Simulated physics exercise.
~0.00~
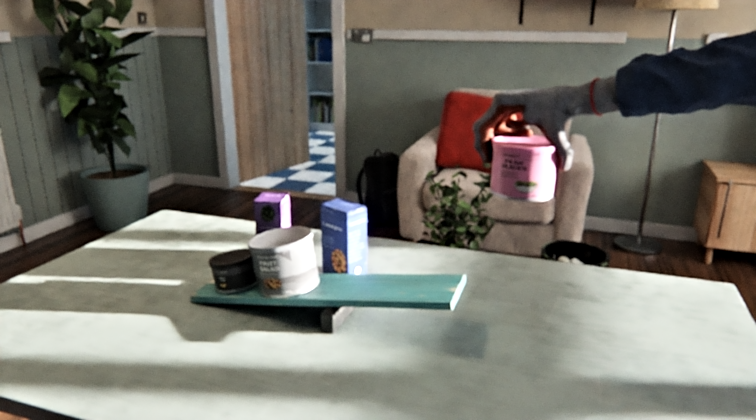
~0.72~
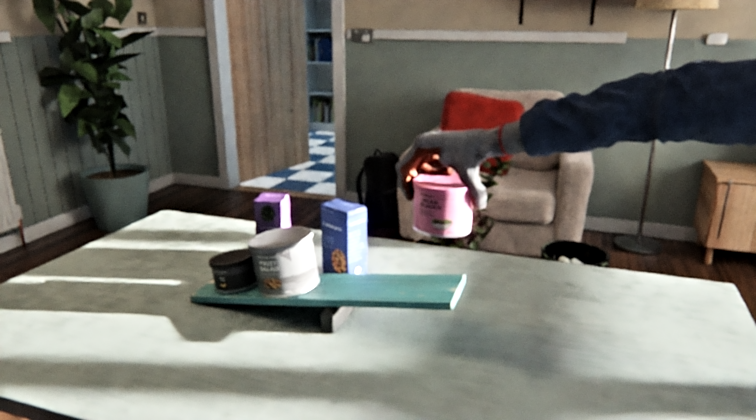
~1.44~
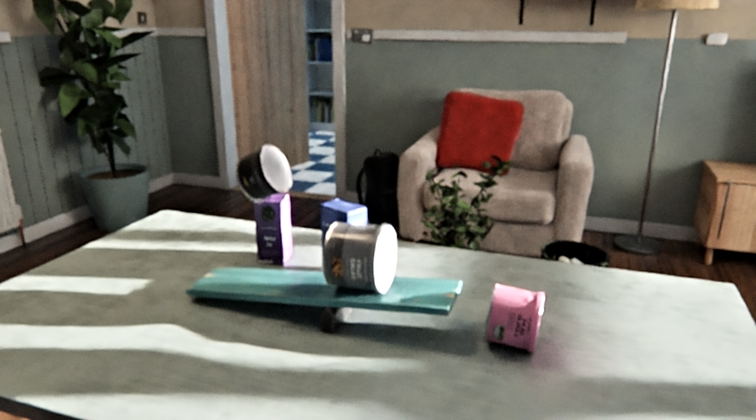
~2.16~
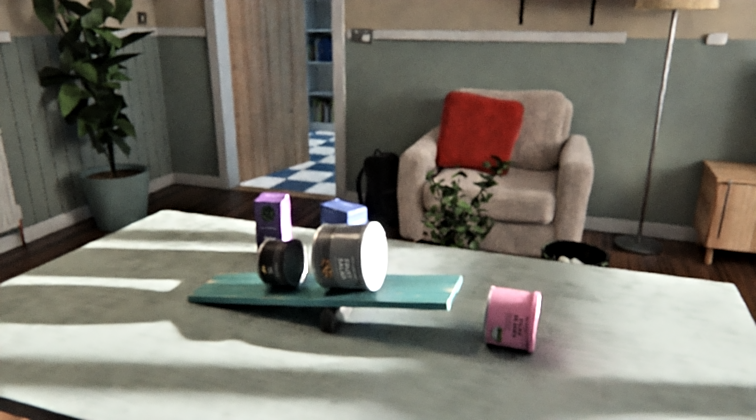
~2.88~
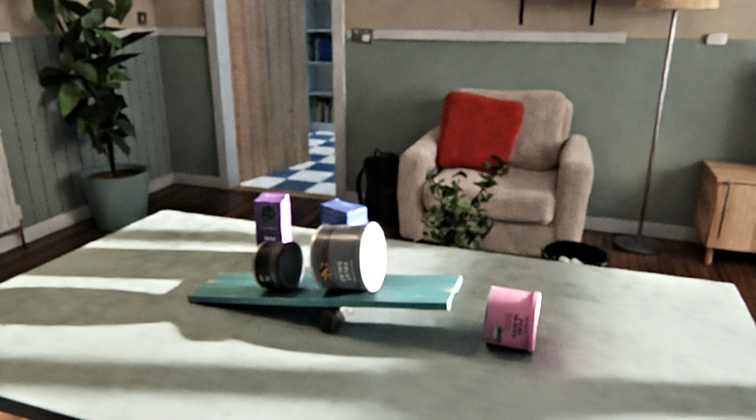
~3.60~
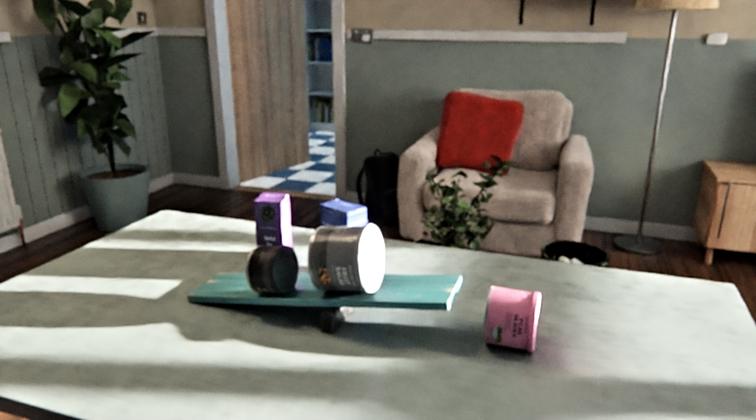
On a living-room table, a dropped pink tub jolts a see-saw, toppling two other tubs.
